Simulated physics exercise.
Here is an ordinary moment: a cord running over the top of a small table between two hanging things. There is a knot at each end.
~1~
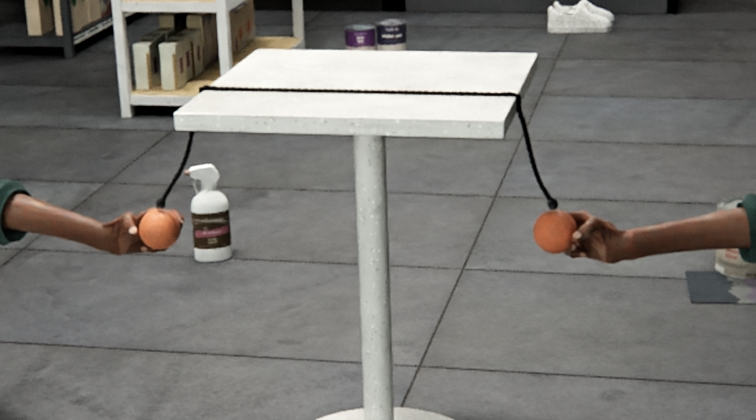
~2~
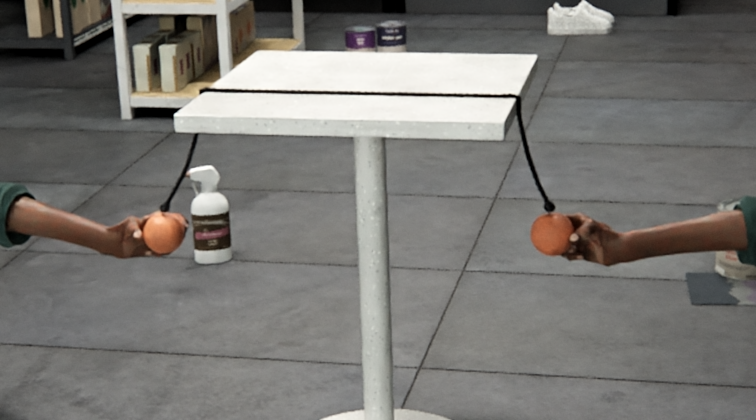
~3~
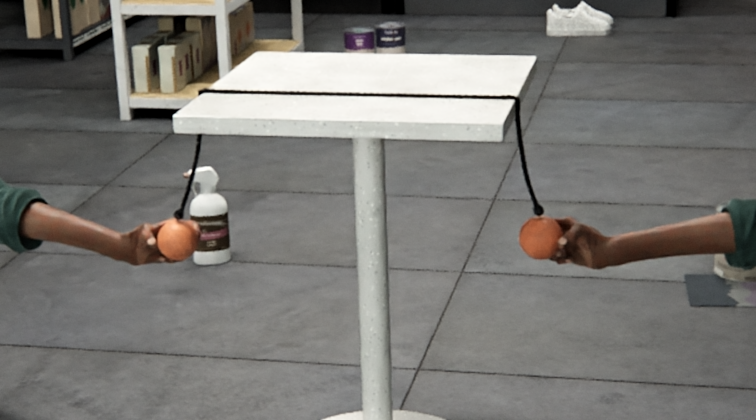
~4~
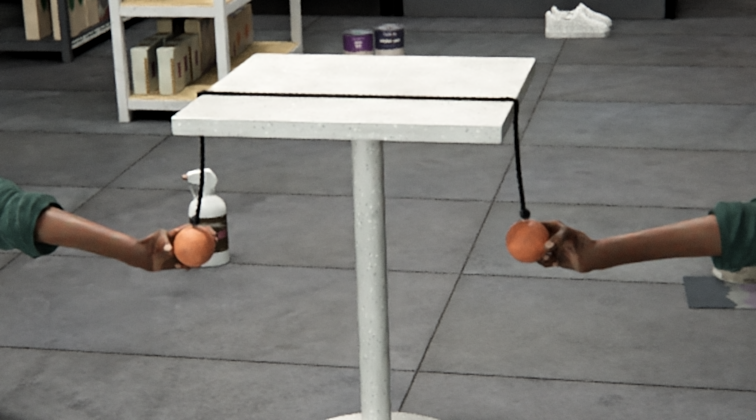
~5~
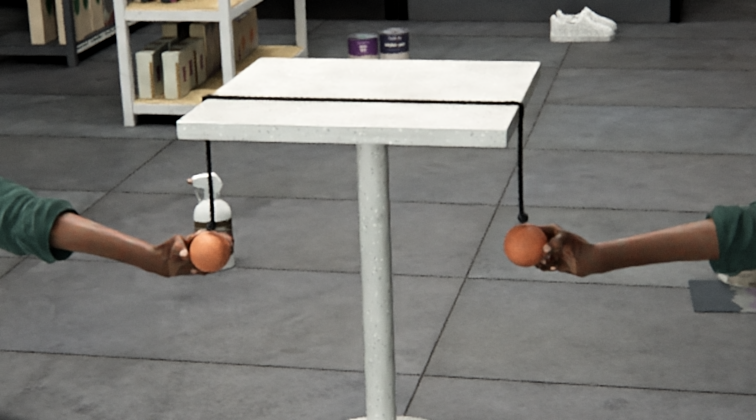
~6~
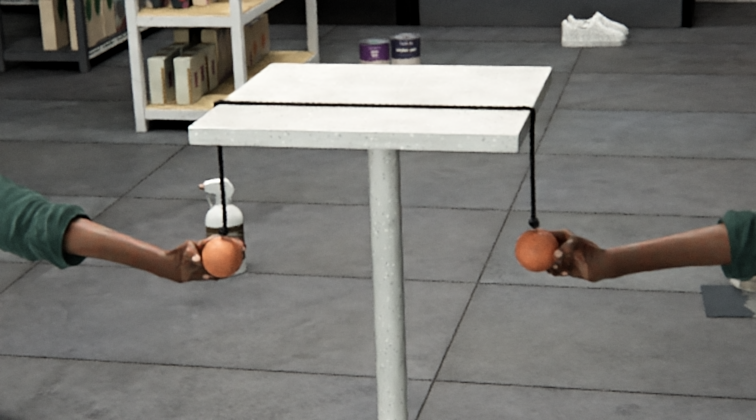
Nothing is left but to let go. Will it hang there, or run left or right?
Heads up, it's about to do nothing at all.
Then, 0.22 s past the final frame, left orange at the same height near (225, 258); right orange at the same height near (535, 252).
Then, 0.58 s past the final frame, left orange at the same height near (232, 258); right orange at the same height near (528, 252).
Then, 1.28 s past the final frame, left orange at the same height near (226, 258); right orange at the same height near (531, 252).
When it is over, left orange at the same height near (228, 258); right orange at the same height near (535, 252). The cord keeps its balance.
